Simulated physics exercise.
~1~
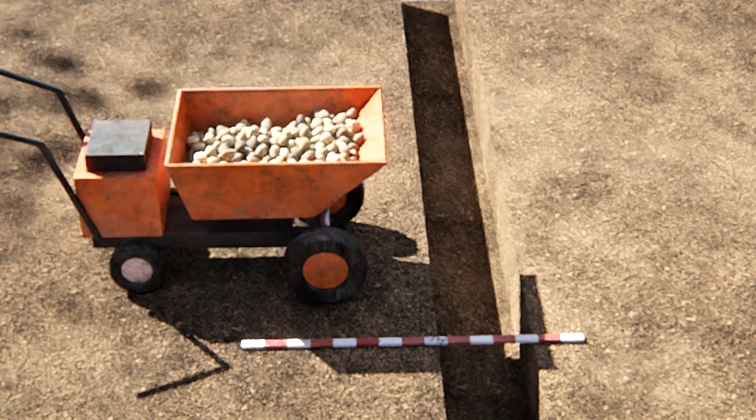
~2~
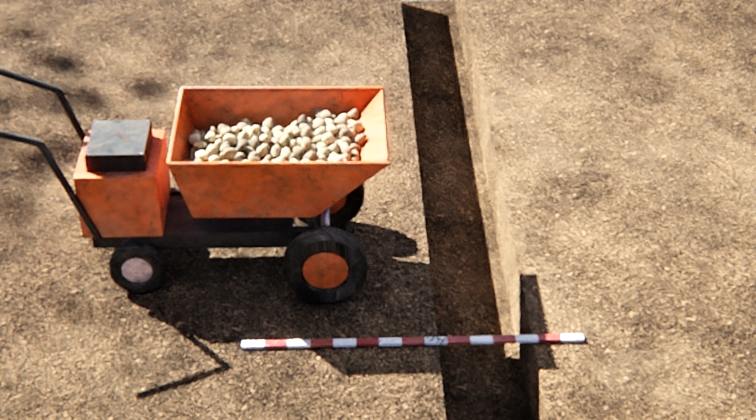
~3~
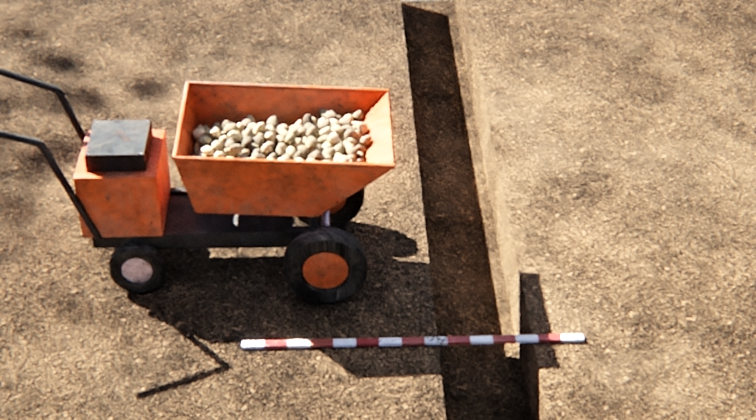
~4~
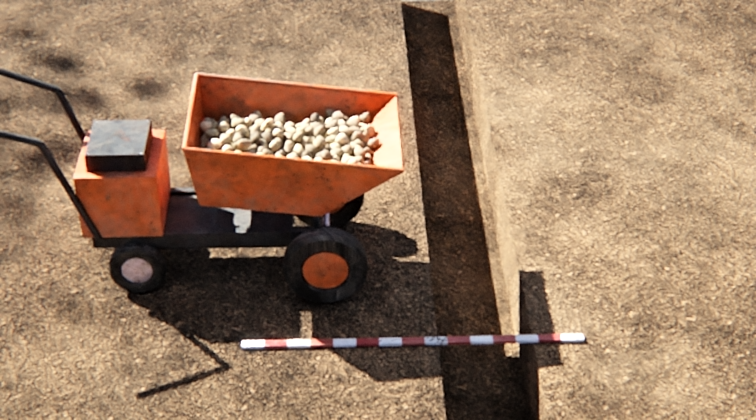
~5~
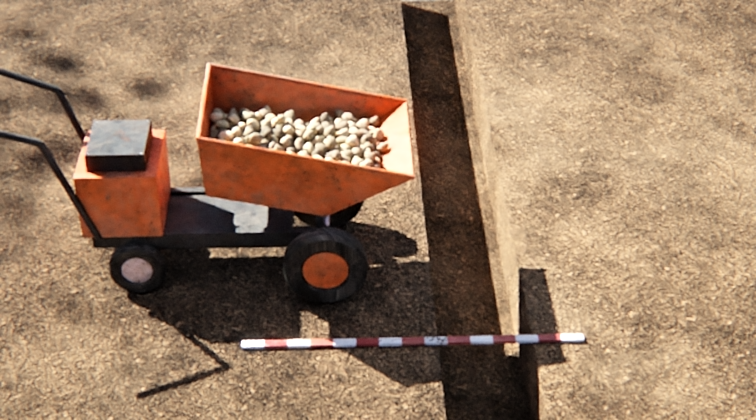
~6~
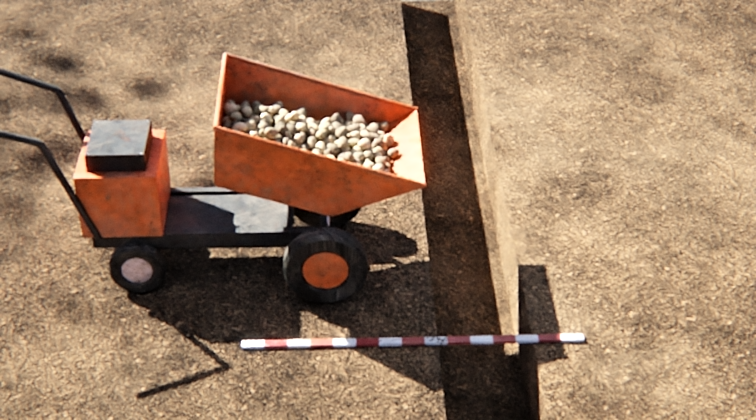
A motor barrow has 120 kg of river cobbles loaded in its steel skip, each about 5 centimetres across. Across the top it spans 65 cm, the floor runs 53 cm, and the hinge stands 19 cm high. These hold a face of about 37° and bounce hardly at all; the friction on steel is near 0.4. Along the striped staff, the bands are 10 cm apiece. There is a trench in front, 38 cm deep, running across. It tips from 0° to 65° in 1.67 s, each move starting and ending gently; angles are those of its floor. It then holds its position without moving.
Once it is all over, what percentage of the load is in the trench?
Roughly 89 percent of the load is in the trench.
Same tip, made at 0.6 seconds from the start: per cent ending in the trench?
In that case, around 65%.
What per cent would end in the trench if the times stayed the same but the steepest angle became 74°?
Close to 95 per cent then.
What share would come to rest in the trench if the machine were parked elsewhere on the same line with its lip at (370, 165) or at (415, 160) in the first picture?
First place roughly 100%, second roughly 55%.
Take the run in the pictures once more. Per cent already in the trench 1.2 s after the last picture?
Some 35 per cent.
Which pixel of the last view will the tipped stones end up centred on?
(486, 308).
Then, 0.6 s after the last picture the floor is at 55°, 100 % in the skip; the foremost stones are at (449, 205).
Then, 1.2 s after the last picture the floor is at 65°, 65 % in the skip, 33 % in the trench, 2 % past the trench; the foremost stones are at (543, 265).
Then, 1.5 s after the last picture the floor is at 65°, 27 % in the skip, 63 % in the trench, 10 % past the trench; the foremost stones are at (591, 260).
Then, 3.5 s after the last picture the floor is at 65°, 0 % in the skip, 89 % in the trench, 11 % past the trench; the foremost stones are at (629, 268).
